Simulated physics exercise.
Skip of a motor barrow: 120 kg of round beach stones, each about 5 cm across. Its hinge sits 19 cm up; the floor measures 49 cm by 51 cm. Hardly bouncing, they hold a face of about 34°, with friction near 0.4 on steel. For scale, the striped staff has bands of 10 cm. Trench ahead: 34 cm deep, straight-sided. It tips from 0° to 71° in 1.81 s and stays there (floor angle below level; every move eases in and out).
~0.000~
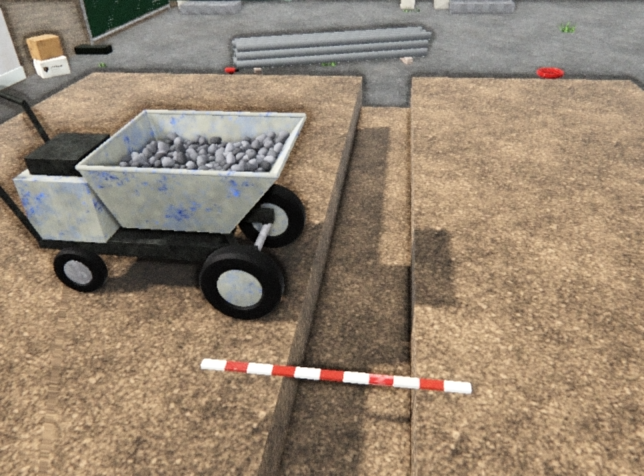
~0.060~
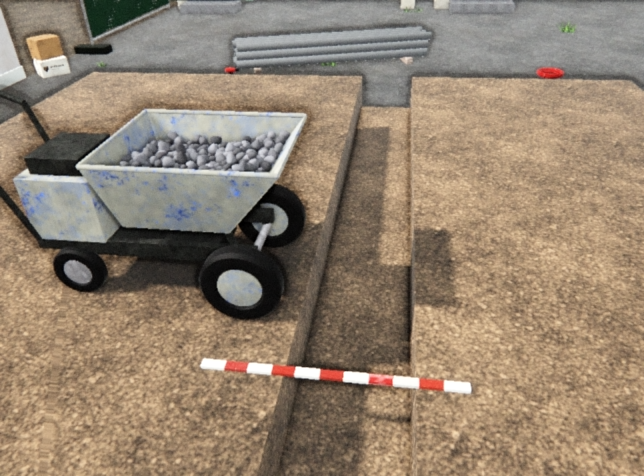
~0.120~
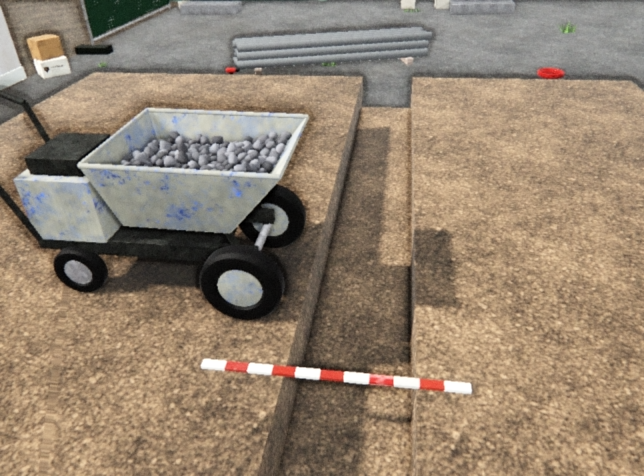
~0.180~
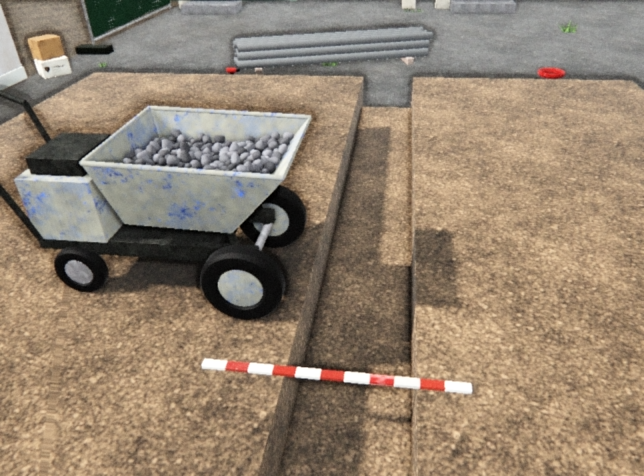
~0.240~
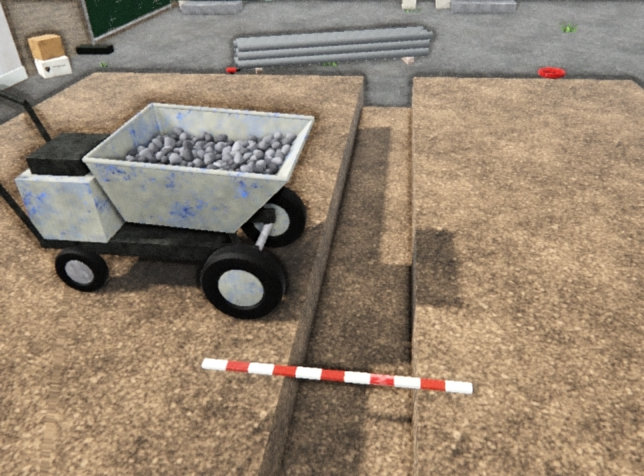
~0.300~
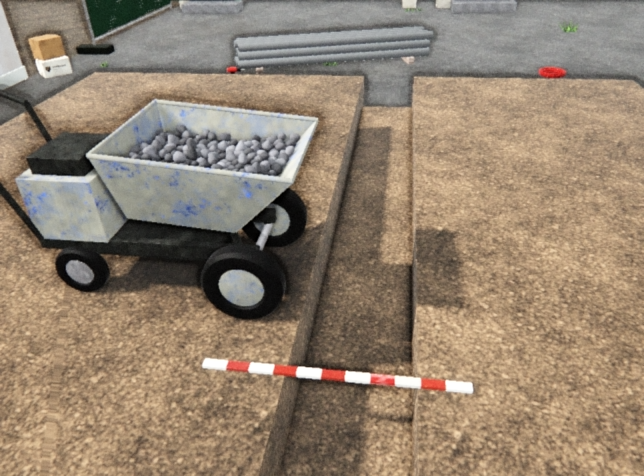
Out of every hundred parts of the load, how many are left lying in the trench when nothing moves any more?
Around 58 in every hundred.
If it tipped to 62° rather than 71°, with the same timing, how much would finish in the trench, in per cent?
With that change, near 65 per cent.
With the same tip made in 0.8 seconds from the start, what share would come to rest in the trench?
It'd be some 40 per cent.
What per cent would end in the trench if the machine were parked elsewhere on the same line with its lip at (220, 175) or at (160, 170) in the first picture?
Result: Close to 100 then close to 100 per cent.
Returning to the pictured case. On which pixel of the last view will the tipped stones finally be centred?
Around (407, 322).
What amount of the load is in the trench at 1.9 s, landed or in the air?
About 30 per cent by then.
After 1.4 s the floor is at 60°; 99 % in the skip, 1 % in the trench; the foremost stones are at (393, 251).
After 1.9 s the floor is at 71°; 41 % in the skip, 29 % in the trench, 31 % past the trench; the foremost stones are at (520, 279).
After 2.3 s the floor is at 71°; 14 % in the skip, 44 % in the trench, 42 % past the trench; the foremost stones are at (578, 276).
After 4.2 s the floor is at 71°; 0 % in the skip, 58 % in the trench, 42 % past the trench; the foremost stones are at (613, 299).
